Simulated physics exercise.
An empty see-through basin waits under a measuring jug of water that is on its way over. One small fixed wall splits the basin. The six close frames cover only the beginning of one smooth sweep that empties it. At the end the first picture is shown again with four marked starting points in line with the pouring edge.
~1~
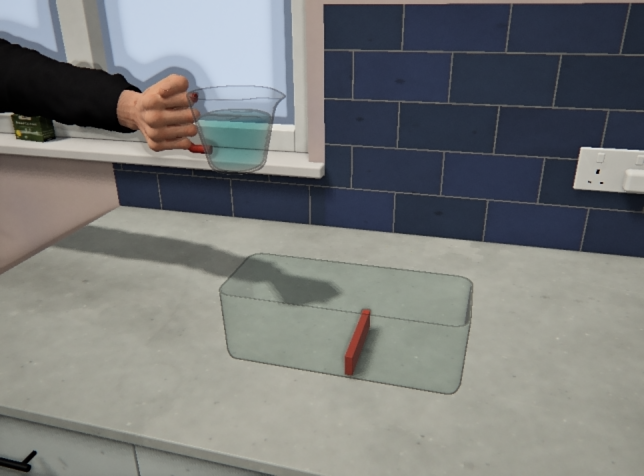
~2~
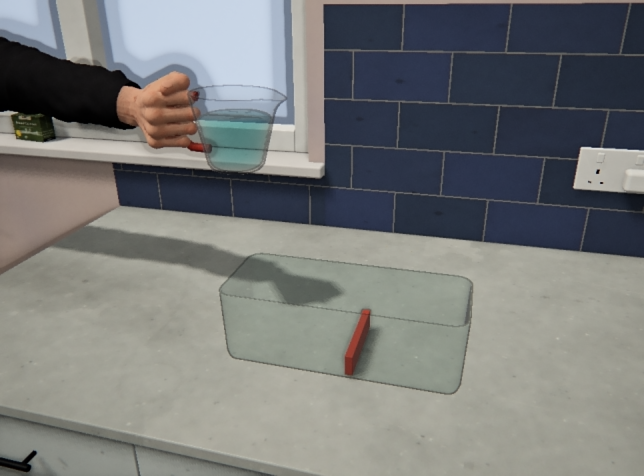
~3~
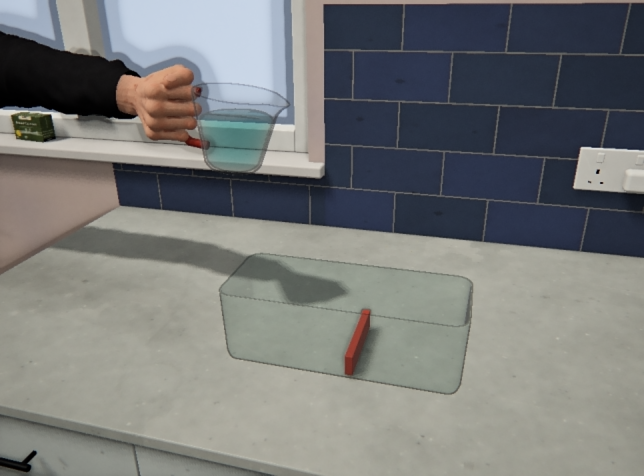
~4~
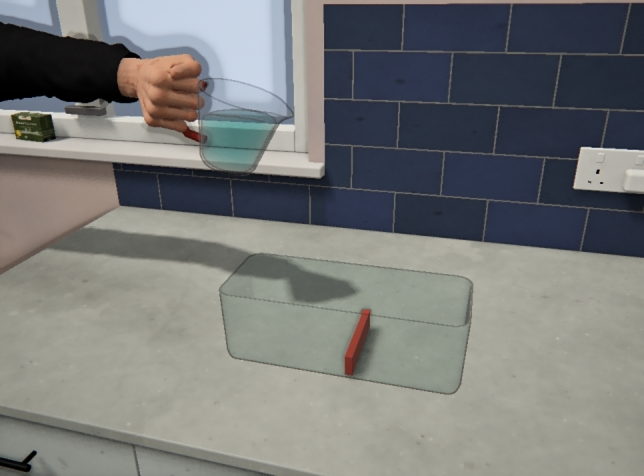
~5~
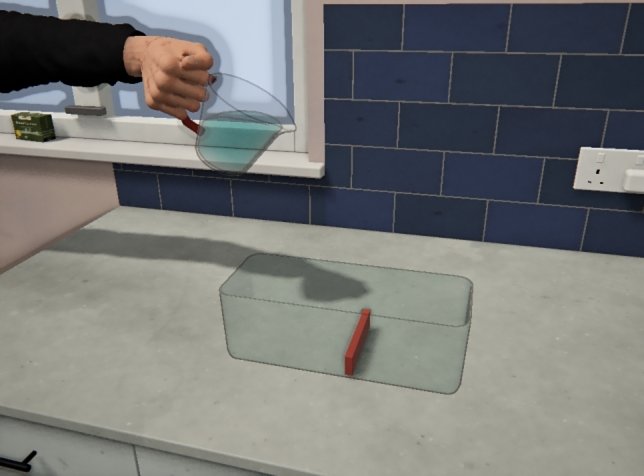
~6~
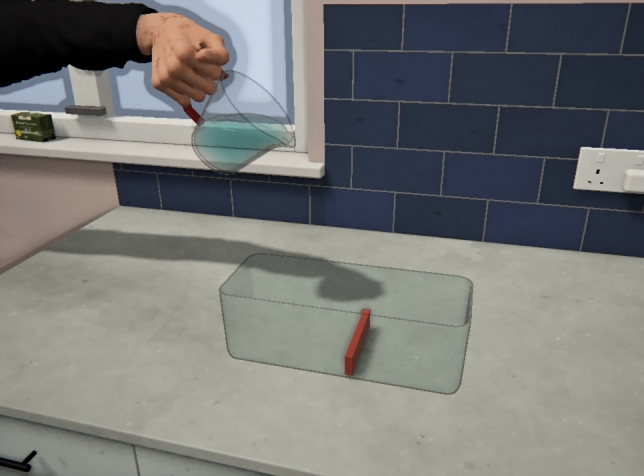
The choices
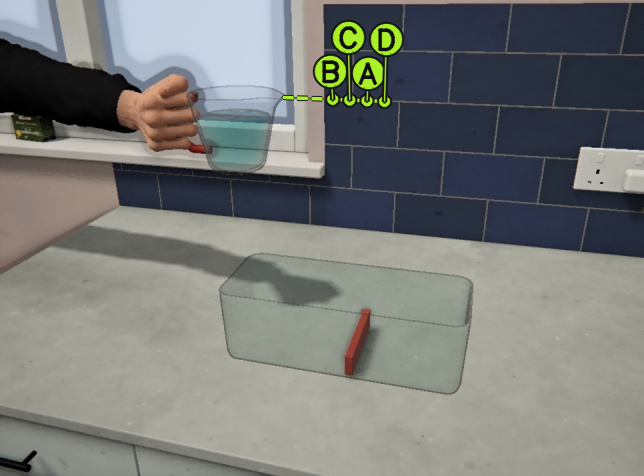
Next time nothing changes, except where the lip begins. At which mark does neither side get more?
Best: B.
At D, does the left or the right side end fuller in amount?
The right side.
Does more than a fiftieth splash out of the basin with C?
Yes, it does.
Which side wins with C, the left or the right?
More ends on the right.
On the marked copy, A at (366, 100); B at (332, 99); C at (349, 100); D at (384, 101).
With A, about 12 % ends left of the wall and 77 % right of it; 11 % is lost outside.
With B, about 48 % ends left of the wall and 47 % right of it; 5 % is lost outside.
With C, about 17 % ends left of the wall and 75 % right of it; 7 % is lost outside.
With D, about 15 % ends left of the wall and 73 % right of it; 12 % is lost outside.
